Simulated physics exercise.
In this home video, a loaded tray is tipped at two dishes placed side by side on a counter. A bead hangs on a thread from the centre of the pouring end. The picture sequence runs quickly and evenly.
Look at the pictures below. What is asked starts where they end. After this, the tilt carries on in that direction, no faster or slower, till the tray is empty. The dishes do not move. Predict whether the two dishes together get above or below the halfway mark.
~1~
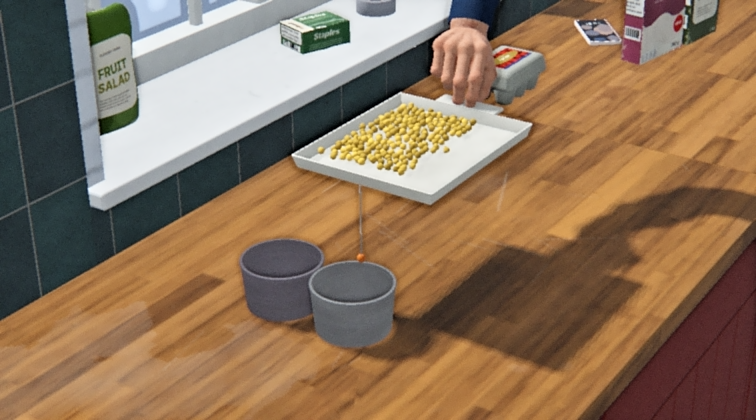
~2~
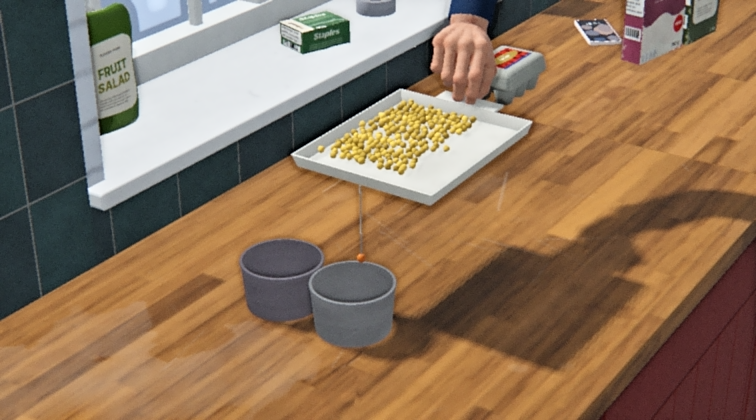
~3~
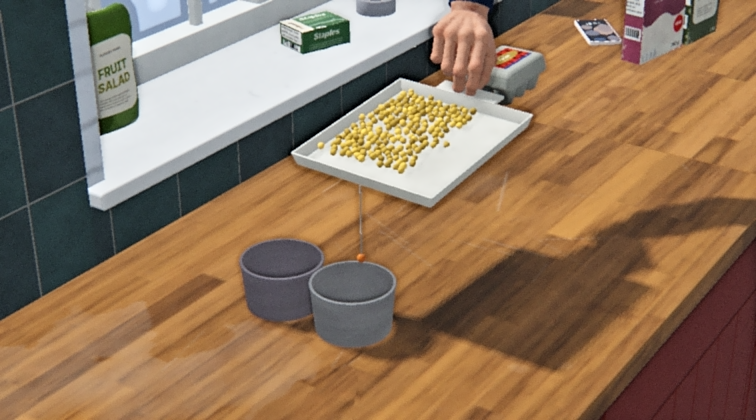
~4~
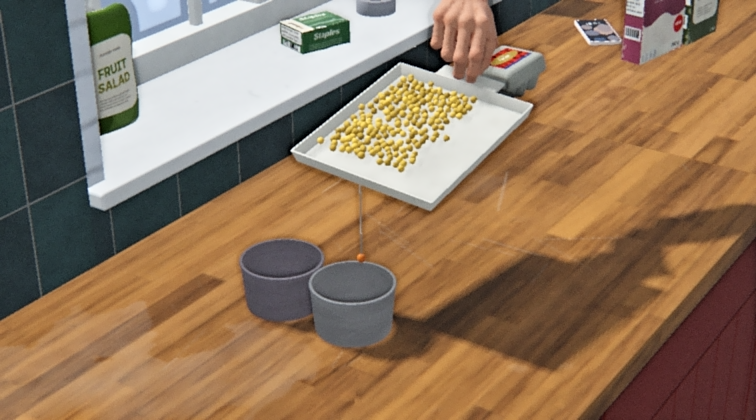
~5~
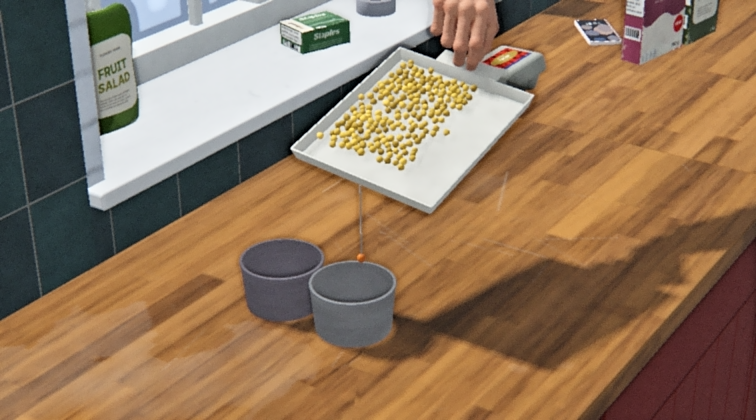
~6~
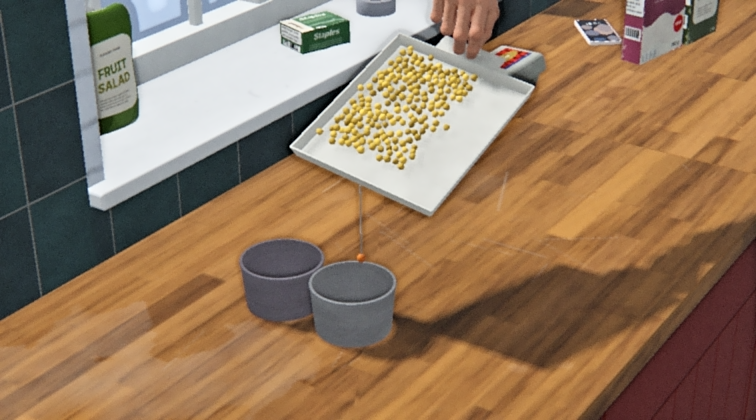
Below.
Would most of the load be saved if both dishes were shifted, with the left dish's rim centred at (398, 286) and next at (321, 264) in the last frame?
Placing 1: A majority of it. Placing 2: A majority of it.
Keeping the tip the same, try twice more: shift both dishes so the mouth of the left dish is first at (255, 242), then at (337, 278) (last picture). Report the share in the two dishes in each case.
You'd end up with around 0 per cent and then around 80 per cent.
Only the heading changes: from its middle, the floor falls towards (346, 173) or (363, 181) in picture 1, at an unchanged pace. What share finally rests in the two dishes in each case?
Lab note: Try one about 90 %, try two about 80 %.
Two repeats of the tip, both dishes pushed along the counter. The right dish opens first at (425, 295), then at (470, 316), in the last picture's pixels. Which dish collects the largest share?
Result, first place: The righthand one; second place: The lefthand one.
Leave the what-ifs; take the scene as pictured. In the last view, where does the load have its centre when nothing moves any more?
I'd put the middle somewhere around (413, 344).
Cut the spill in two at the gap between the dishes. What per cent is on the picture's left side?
I reckon around 0 per cent.
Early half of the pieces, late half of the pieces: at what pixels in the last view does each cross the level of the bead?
I'd put it at roughly (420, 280), and after that at roughly (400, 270).
Soon after the last picture, tray tipped steeply; most on the tray; a stray few outside both; about a quarter in the air.
A little later, tray tipped past a quarter turn; about half on the tray; a small part in the right dish; about half outside both; a stray few in the air.
Later still, tray tipped past a quarter turn; about a quarter in the right dish; most outside both.
At rest, tray tipped past a quarter turn; about a quarter in the right dish; none in the left dish; most outside both.
